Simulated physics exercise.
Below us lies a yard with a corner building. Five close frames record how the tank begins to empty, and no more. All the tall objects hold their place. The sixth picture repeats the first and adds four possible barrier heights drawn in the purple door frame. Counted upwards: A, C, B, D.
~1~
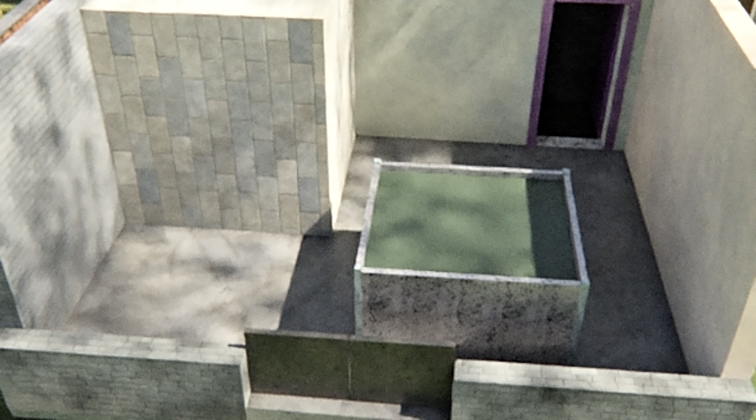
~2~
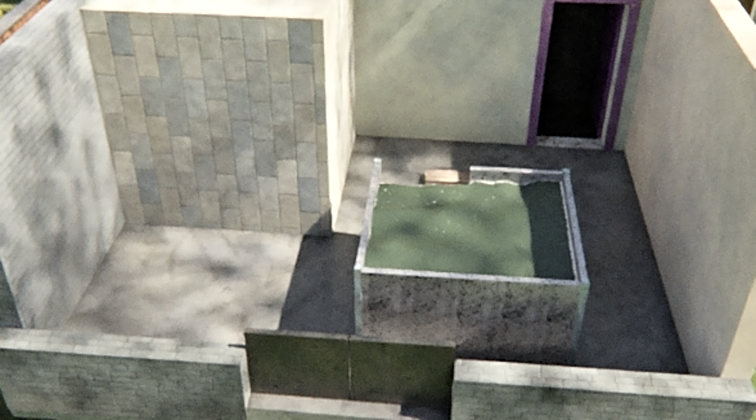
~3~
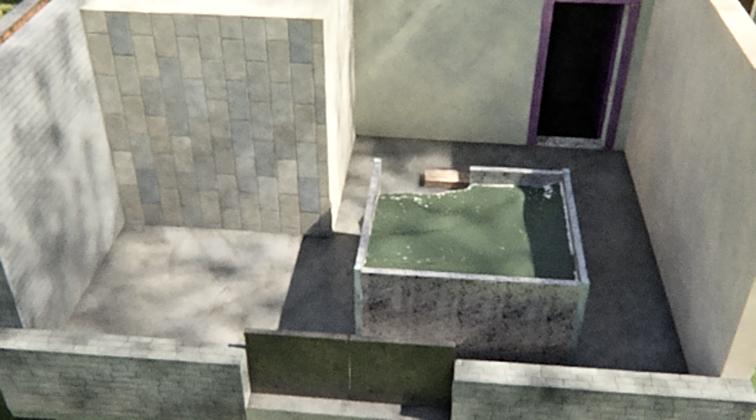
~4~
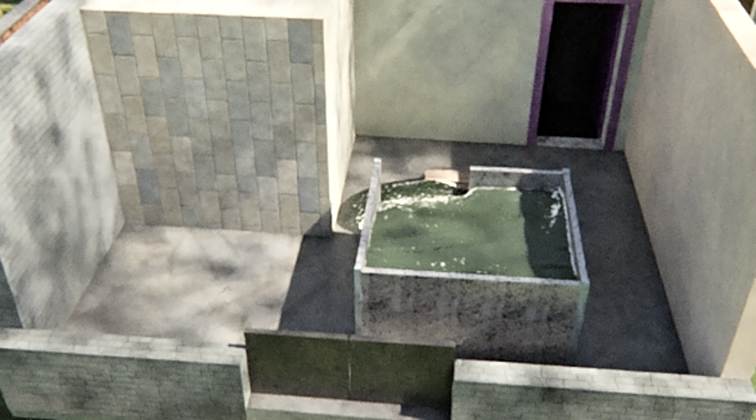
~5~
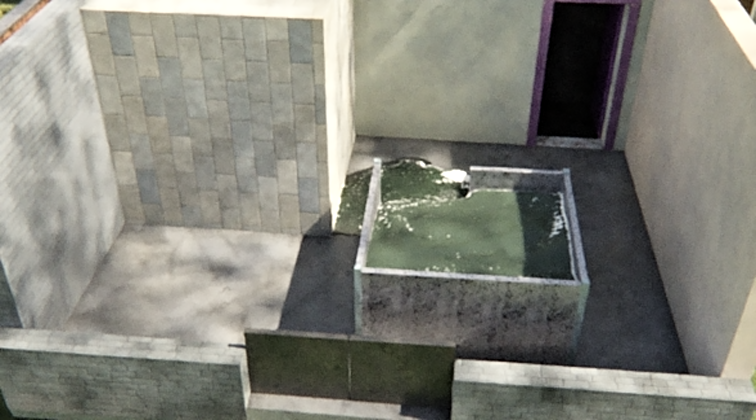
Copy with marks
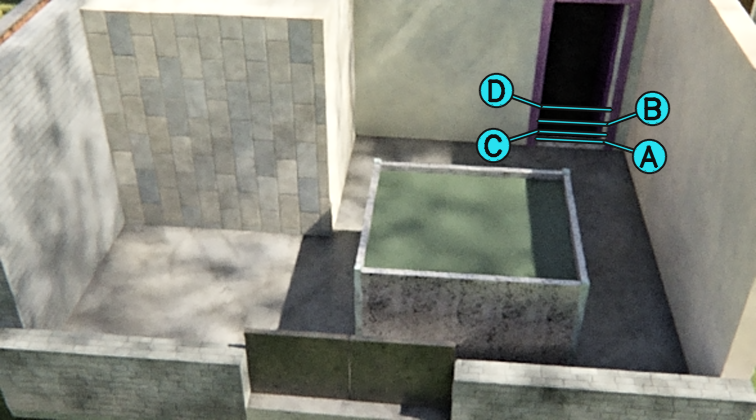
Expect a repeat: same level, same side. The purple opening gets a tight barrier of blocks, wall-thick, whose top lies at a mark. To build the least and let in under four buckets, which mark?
Go for B.
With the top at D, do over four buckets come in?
No.
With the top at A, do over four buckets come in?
Yes, that goes wrong.
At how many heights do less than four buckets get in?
Two of them.
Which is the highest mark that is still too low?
That would be C.
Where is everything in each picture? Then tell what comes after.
In the first frame, water in the tank at rest, its middle at (470, 224); foot of the purple doorway at (569, 147); shut gate at (350, 348).
In the second frame, water covers 2 % of the ground, its front hidden from here.
In the third frame, water covers 4 % of the ground, its front hidden from here.
In the fourth frame, 9 % of the ground under water, visible out to (356, 202).
In the fifth frame, 15 % of the ground under water, visible out to (406, 160).
In cyan, A at (570, 140); B at (573, 122); C at (571, 133); D at (575, 108); from the bottom up A, C, B, D.
With A, dozens of bucketfuls pour in.
With B, a bucket or two gets in.
With C, about 11 bucketfuls get in.
With D, nothing gets over.
